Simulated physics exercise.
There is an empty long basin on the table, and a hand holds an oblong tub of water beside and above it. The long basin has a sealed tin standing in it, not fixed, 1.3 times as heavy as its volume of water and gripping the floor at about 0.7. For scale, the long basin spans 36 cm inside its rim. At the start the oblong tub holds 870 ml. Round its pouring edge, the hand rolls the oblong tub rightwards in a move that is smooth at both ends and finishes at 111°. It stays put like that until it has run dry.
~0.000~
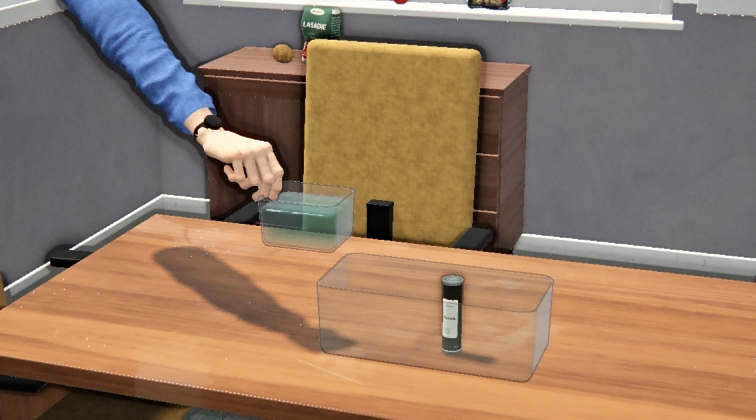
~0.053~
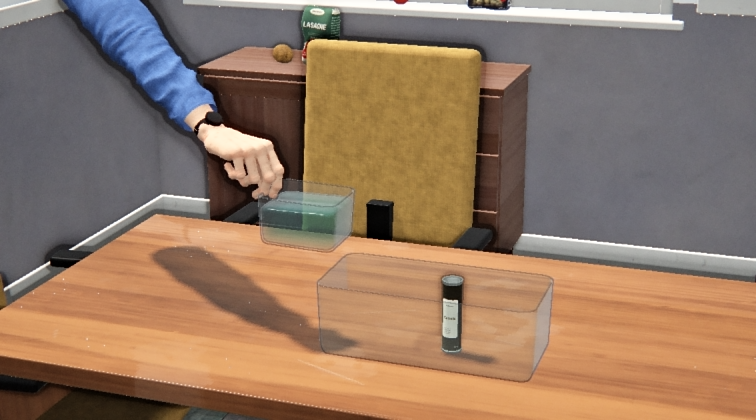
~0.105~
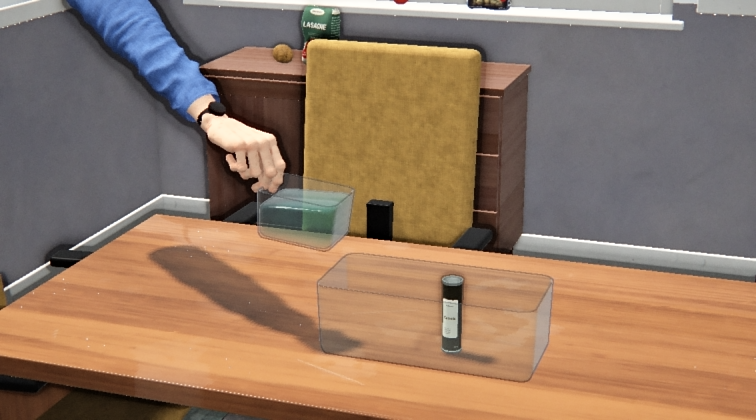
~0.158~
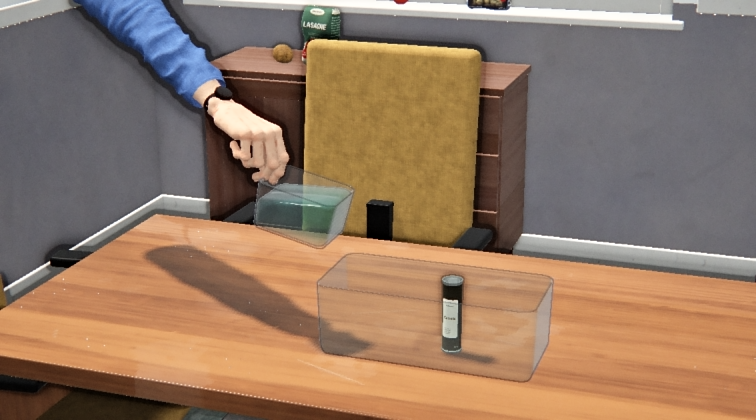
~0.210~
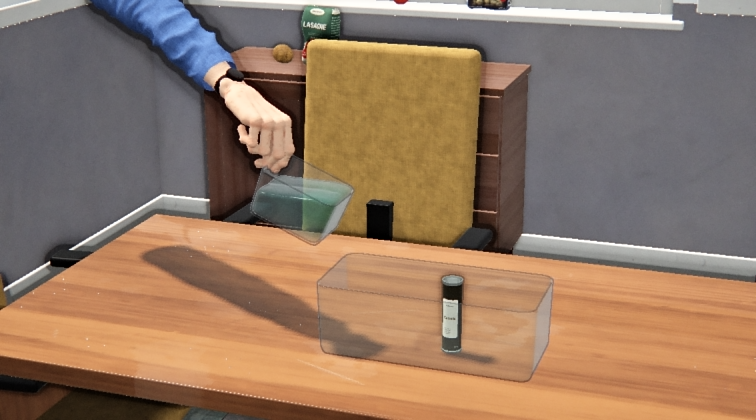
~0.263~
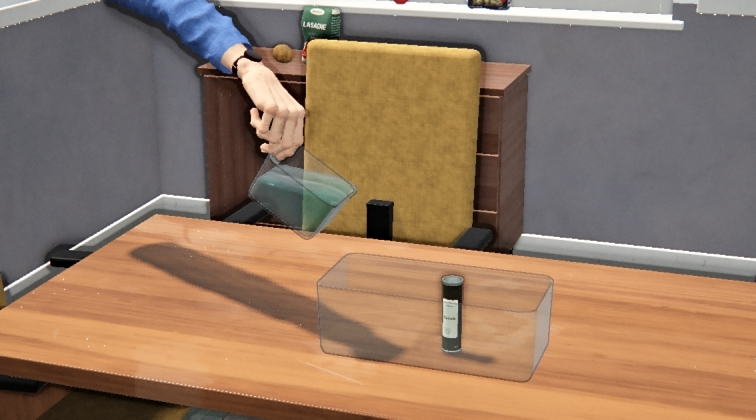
The clip shows a hand holding a clear tub of green-tinted water above a wooden table, beside a long clear basin and a small dark tin, then steadily tilting the tub toward the right as the hand rises.
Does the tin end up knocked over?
No.
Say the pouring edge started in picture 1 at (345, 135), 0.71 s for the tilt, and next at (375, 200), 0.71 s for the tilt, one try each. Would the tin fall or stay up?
Trial 1 - tin tips; trial 2 - tin tips.
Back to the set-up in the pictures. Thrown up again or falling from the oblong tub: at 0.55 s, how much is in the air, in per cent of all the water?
50 %.
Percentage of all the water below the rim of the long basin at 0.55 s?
Near 14 in a hundred.
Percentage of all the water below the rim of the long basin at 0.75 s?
The share is close to 86 percent.
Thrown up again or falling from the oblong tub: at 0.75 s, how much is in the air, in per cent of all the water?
Near 12 per cent, I'd say.
By 0.55 s the tilt is 97° and 36 per cent is still to pour; the tin stands where it began.
By 0.75 s the tilt is 111° and 2 per cent is still to pour; the tin stands where it began.
By 0.97 s the tilt is 111° and 0 per cent is still to pour; the tin stands where it began.
By 1.21 s the tilt is 111° and 0 per cent is still to pour; the tin stands where it began.
At rest the tin stands where it began.
